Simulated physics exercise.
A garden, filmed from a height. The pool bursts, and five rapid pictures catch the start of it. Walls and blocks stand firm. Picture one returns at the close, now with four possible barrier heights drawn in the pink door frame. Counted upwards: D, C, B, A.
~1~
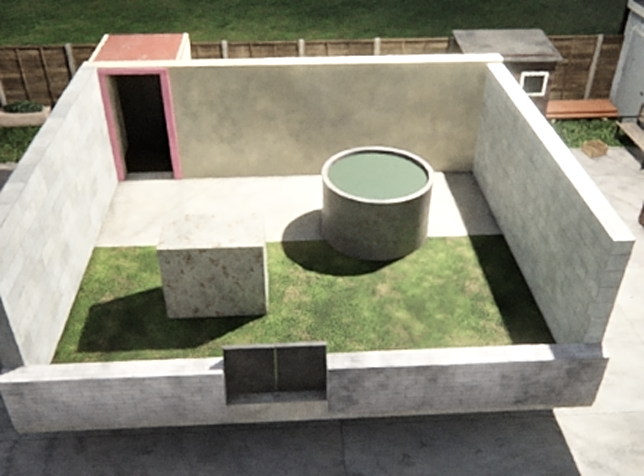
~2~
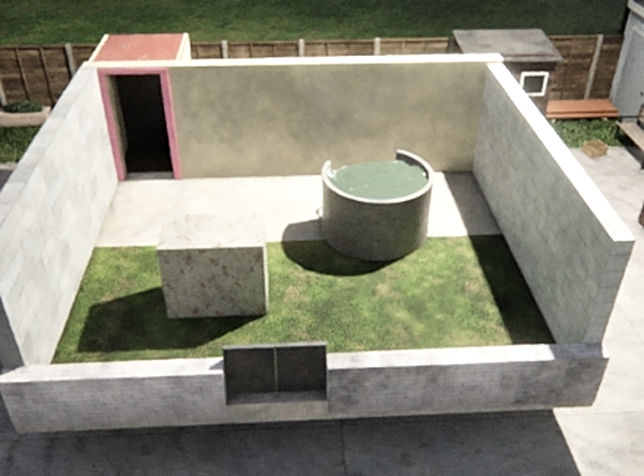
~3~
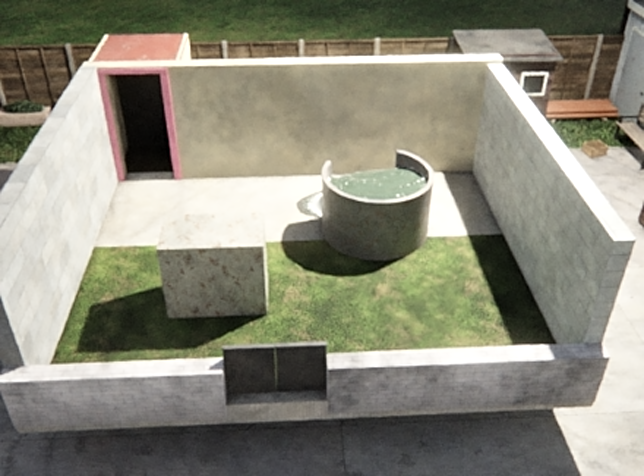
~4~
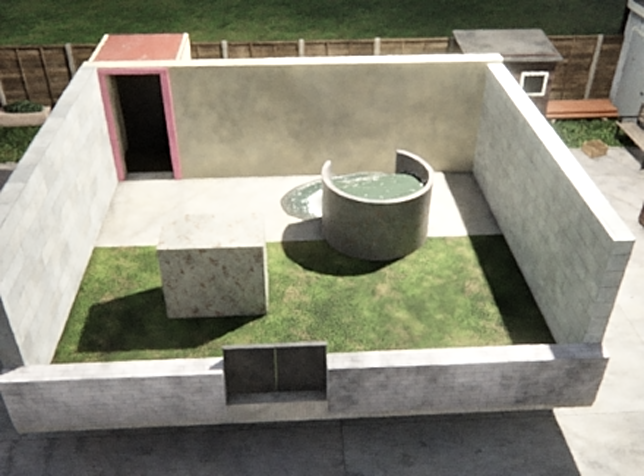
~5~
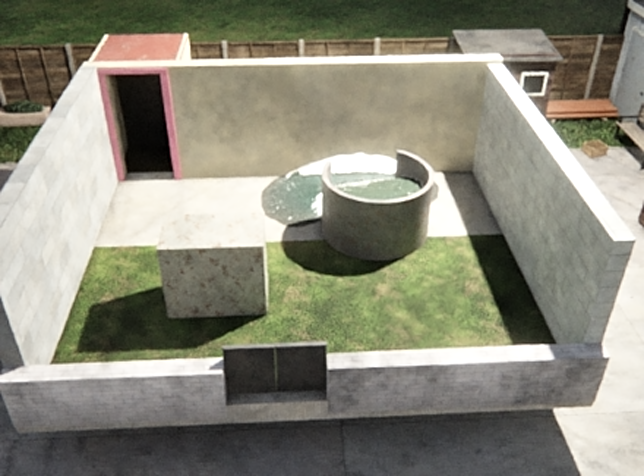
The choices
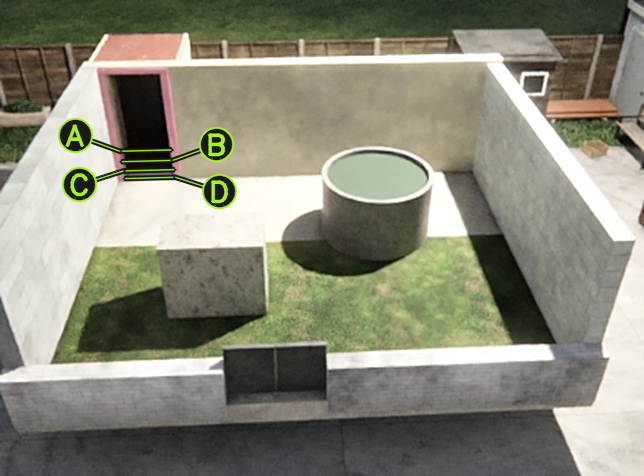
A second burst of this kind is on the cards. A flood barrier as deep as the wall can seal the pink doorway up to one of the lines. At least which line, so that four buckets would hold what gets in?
The answer is mark C.
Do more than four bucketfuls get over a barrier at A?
No.
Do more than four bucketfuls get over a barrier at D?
Yes, that goes wrong.
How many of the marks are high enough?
Three.
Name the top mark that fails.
That would be D.
On the marked copy, A at (145, 150); B at (147, 161); C at (148, 170); D at (150, 177); from the bottom up D, C, B, A.
If A is chosen, nothing gets over.
If B is chosen, nothing gets over.
If C is chosen, a bucket or two gets in.
If D is chosen, about 11 bucketfuls get in.
